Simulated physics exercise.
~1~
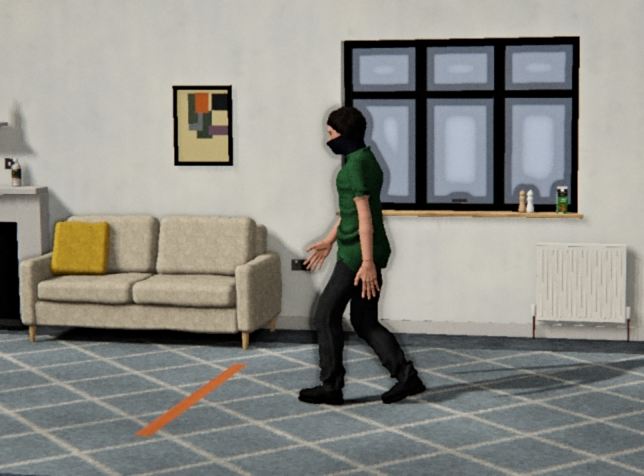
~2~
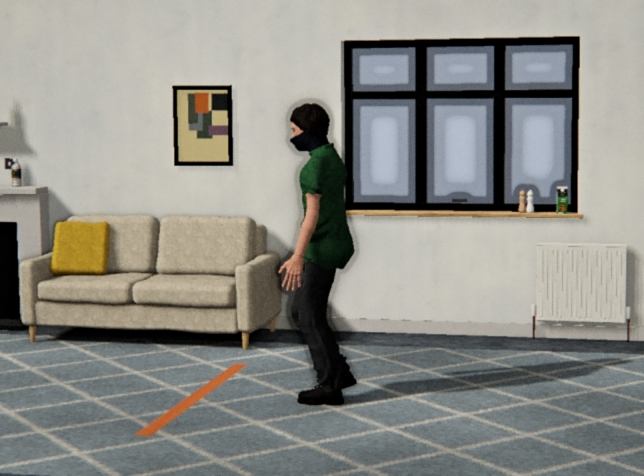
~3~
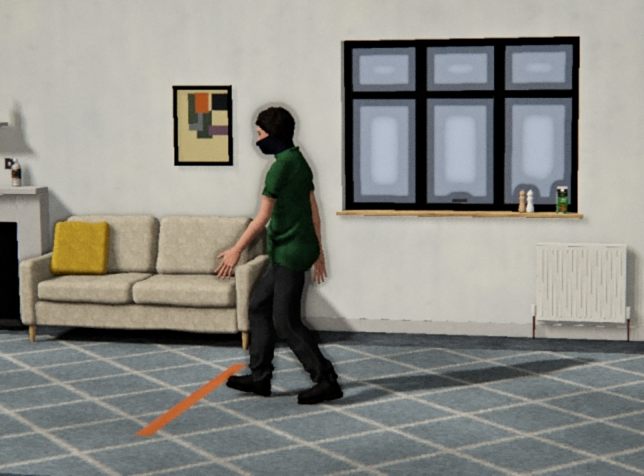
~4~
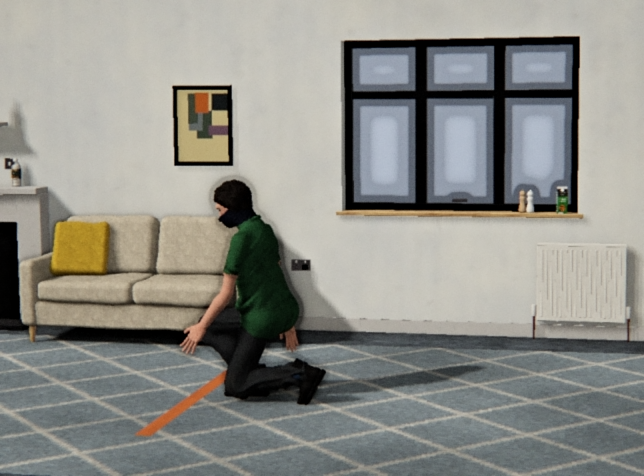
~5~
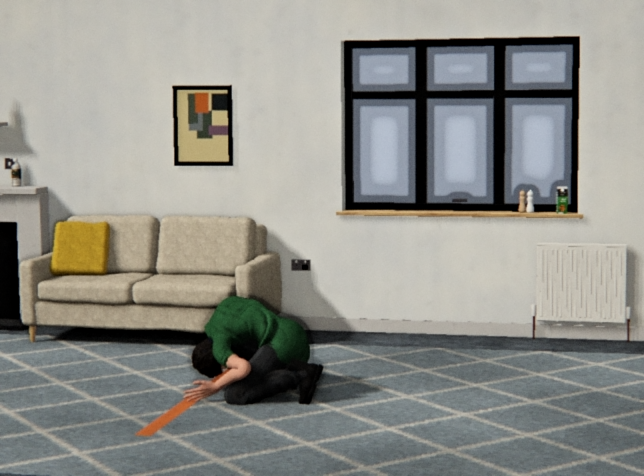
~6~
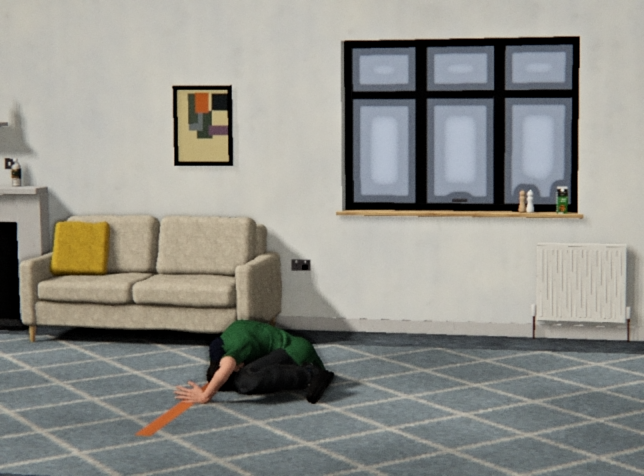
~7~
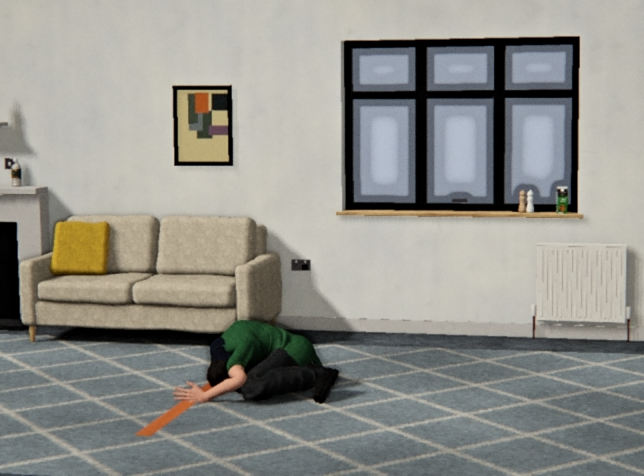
In a living room, a masked person walks left, kneels and folds forward beside orange tape.
